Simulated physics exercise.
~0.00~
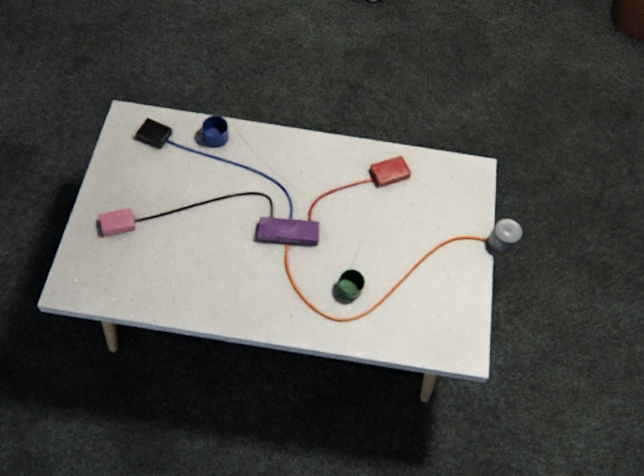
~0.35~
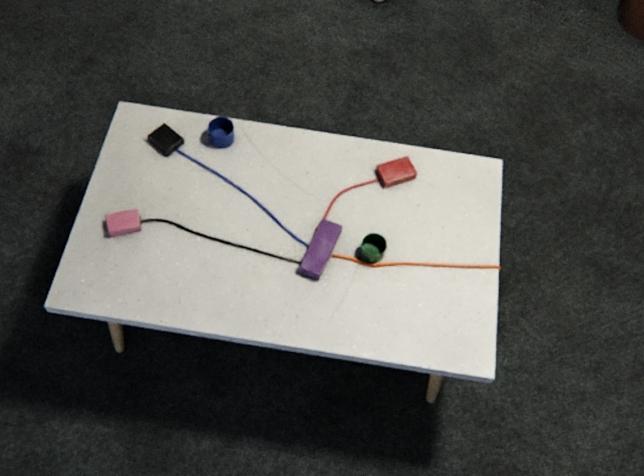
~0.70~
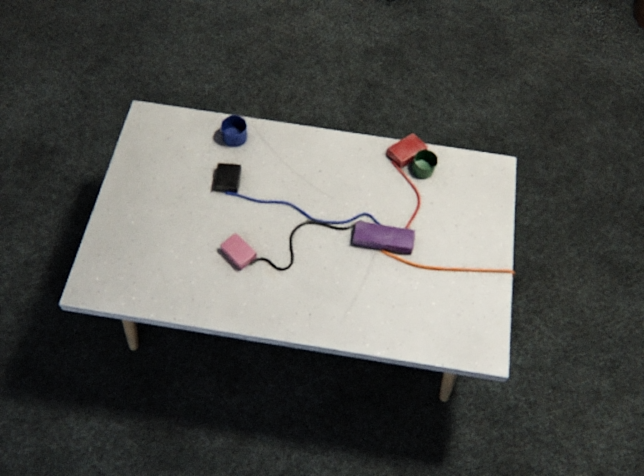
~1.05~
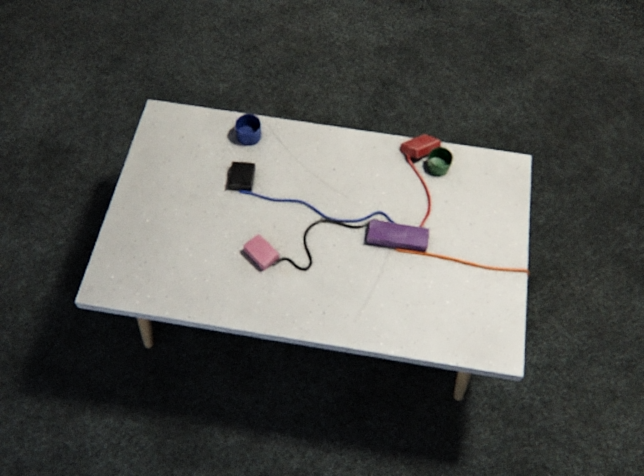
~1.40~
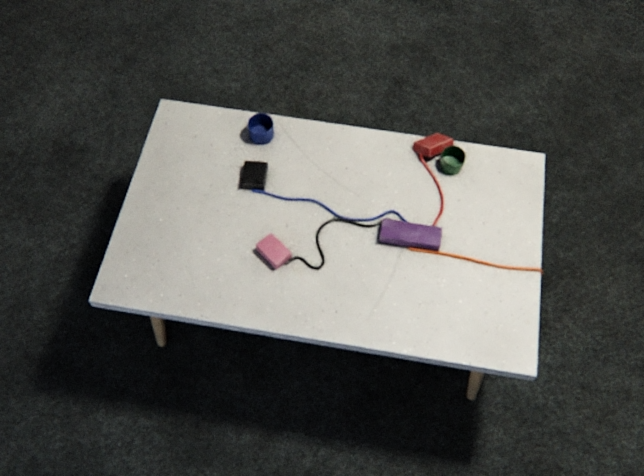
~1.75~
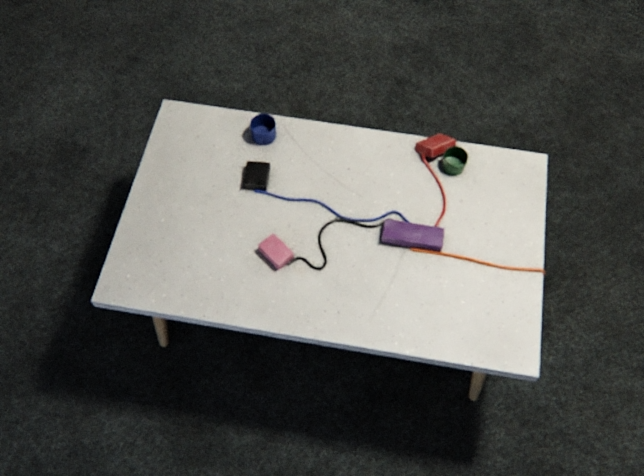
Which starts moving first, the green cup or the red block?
The green cup starts moving first, shifting while the red block is still in its place. The red block only moves afterwards.
